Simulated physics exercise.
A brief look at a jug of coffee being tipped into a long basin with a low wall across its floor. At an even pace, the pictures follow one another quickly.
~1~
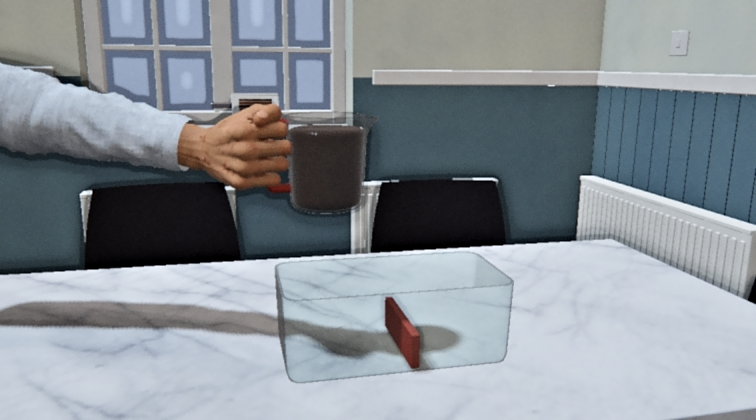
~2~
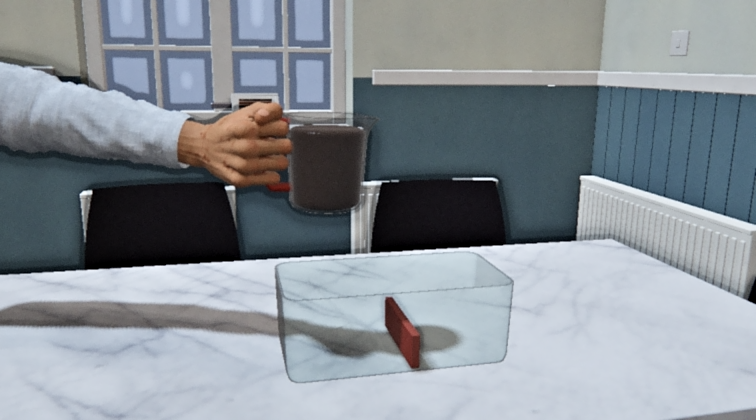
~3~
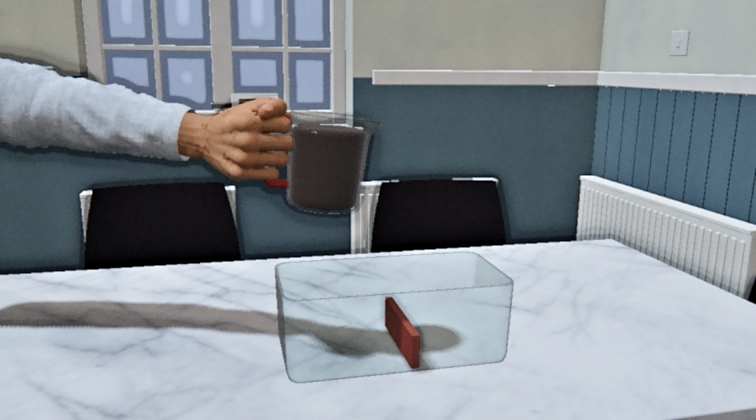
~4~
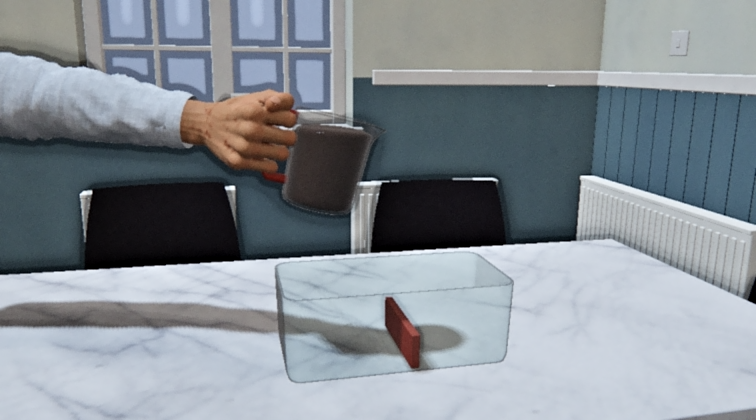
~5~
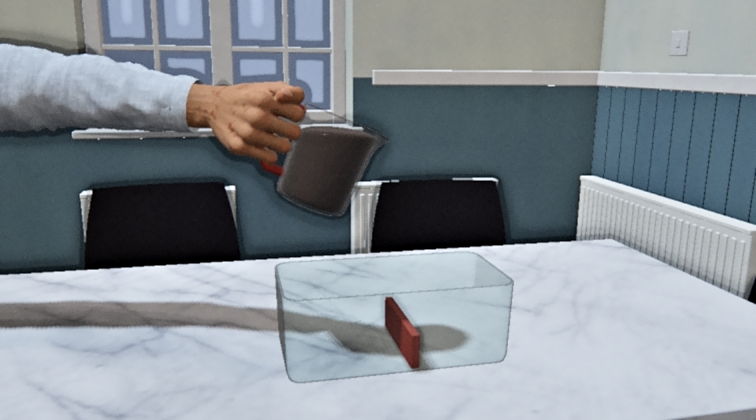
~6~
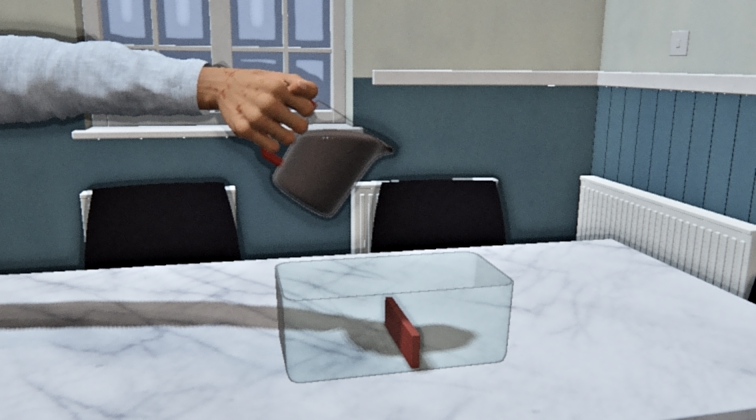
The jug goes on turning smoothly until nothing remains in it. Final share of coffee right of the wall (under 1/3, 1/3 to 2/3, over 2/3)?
Over 2/3.
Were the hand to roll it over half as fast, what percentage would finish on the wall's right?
Close to 90 per cent.
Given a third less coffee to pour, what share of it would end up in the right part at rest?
Some 85 parts in a hundred.
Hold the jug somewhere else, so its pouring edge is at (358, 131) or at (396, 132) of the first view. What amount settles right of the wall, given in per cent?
Roughly 40 percent on the first try and 90 percent on the second.
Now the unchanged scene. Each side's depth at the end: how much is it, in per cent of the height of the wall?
On the left it is 10 per cent, on the right 70.
A moment on, the jug is tipped on its side and 54 per cent is still to pour, 0 is left of the wall and 15 right of it.
Next, the jug is tipped right over and 12 per cent is still to pour, 4 is left of the wall and 65 right of it.
Then the jug is tipped right over and 1 per cent is still to pour, 7 is left of the wall and 85 right of it.
Later the jug is tipped right over and 0 per cent is still to pour, 10 is left of the wall and 88 right of it.
In the end 10 per cent lies left of the wall, 88 right of it and 2 outside.
